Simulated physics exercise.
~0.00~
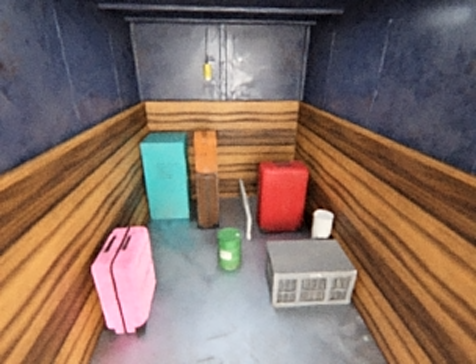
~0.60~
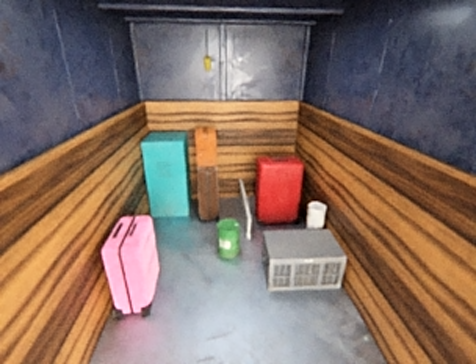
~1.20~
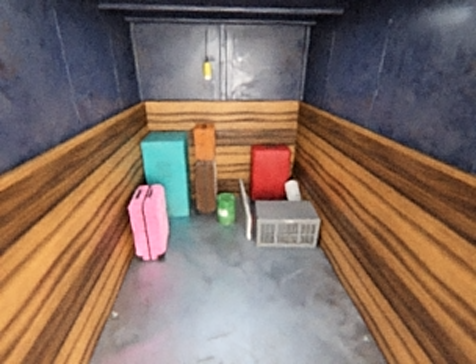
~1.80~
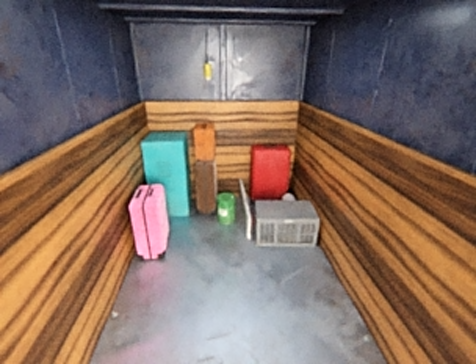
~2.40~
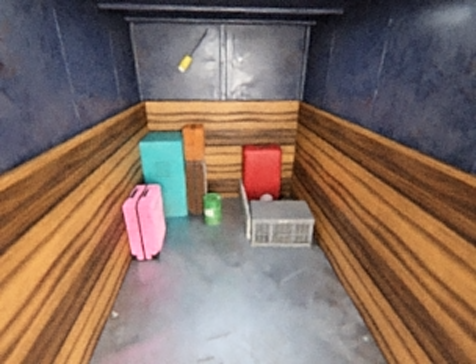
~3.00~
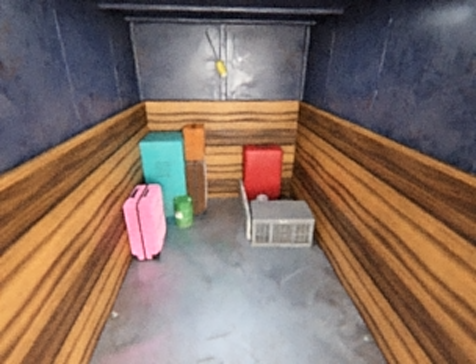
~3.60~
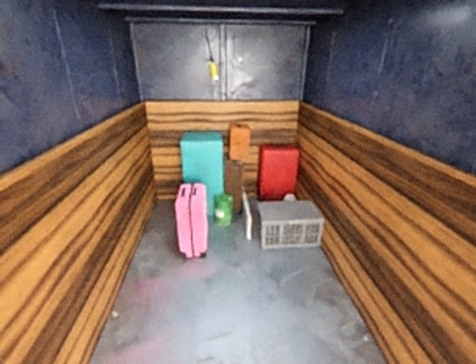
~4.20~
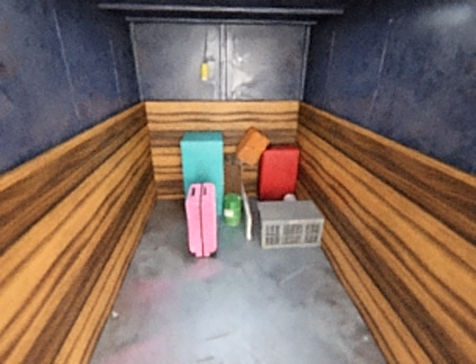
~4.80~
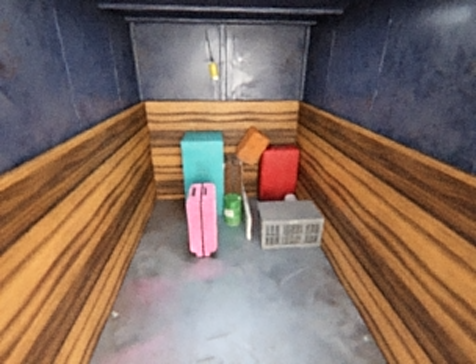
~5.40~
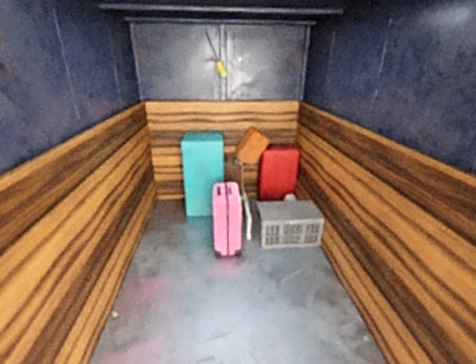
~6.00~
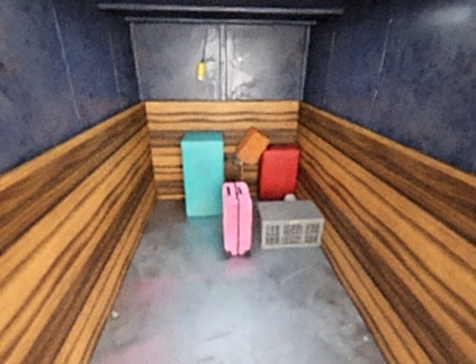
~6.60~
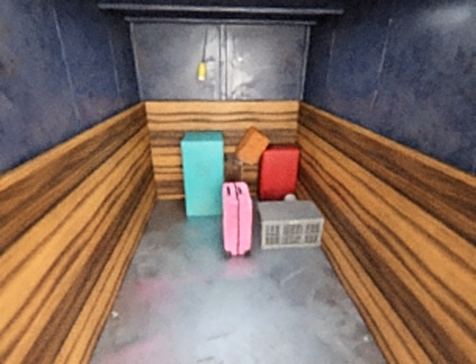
A turquoise box and the other cases and containers in the van slid toward the far end, where a white canister toppled, then shifted slightly left and back right, leaving an orange box leaning and the pink case hiding the green canister.
